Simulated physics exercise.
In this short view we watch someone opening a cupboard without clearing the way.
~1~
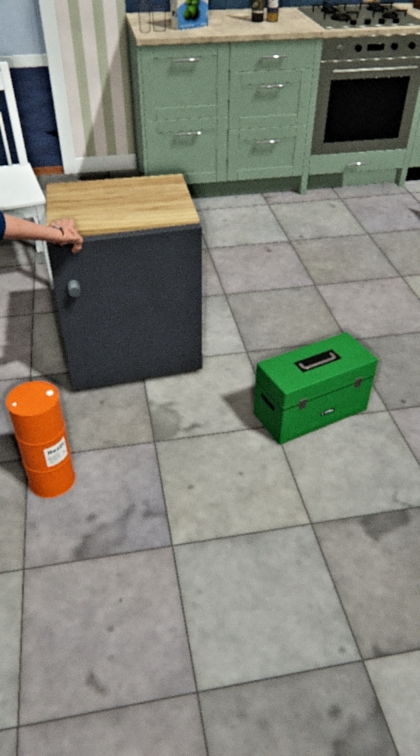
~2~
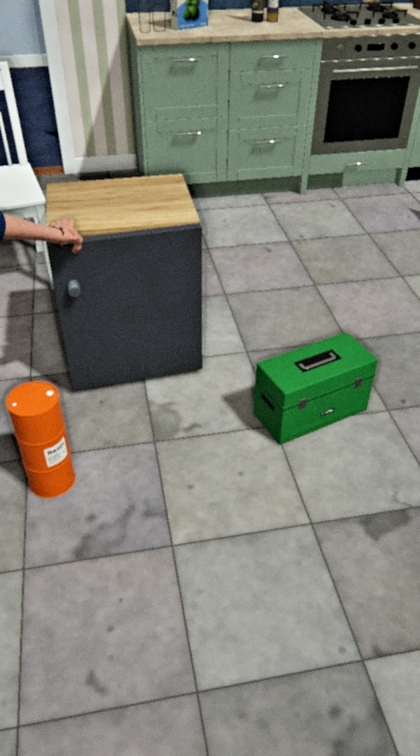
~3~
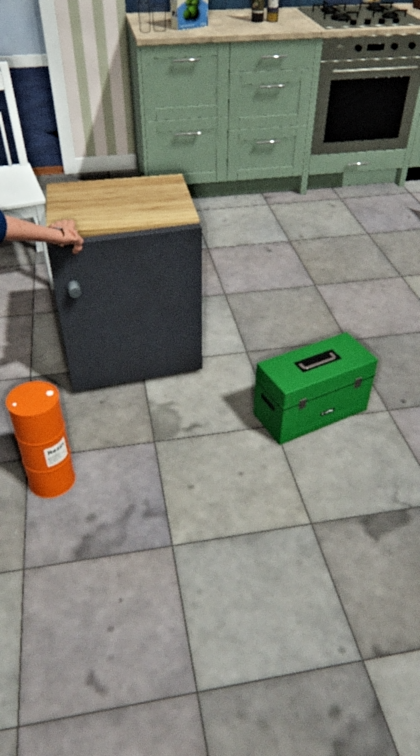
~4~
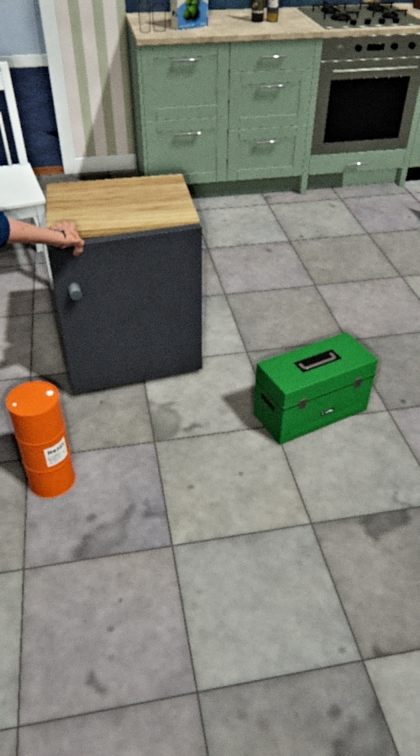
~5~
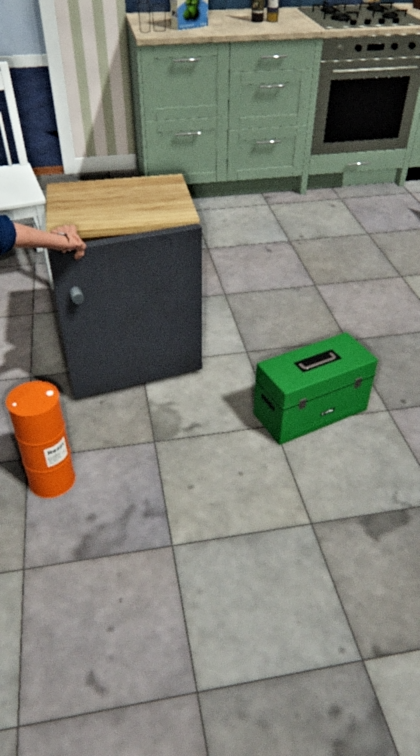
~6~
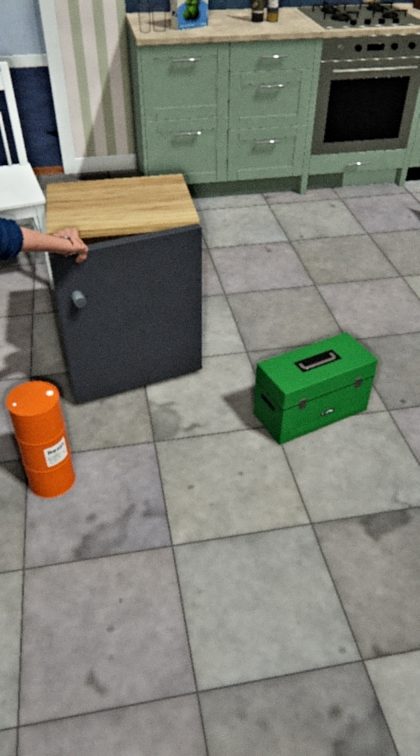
A hand slowly pulling a dark cupboard door slightly open, with an orange canister and green toolbox standing on the tiled floor.
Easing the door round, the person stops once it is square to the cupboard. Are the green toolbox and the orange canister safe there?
In the end the green toolbox stays untouched and the orange canister stays untouched.
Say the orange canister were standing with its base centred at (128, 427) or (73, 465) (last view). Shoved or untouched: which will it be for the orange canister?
Well, the first time it gets pushed, and the second time it avoids any hit.
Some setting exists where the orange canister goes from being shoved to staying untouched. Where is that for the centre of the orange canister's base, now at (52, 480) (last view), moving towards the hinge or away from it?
The switch happens near (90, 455).
Then, 1.20 s later than the last frame, door 51° open; green toolbox at rest near (314, 387); orange canister at rest near (43, 442).
When it is over, the green toolbox remains where it is, near (314, 387); the orange canister remains where it is, near (43, 442).
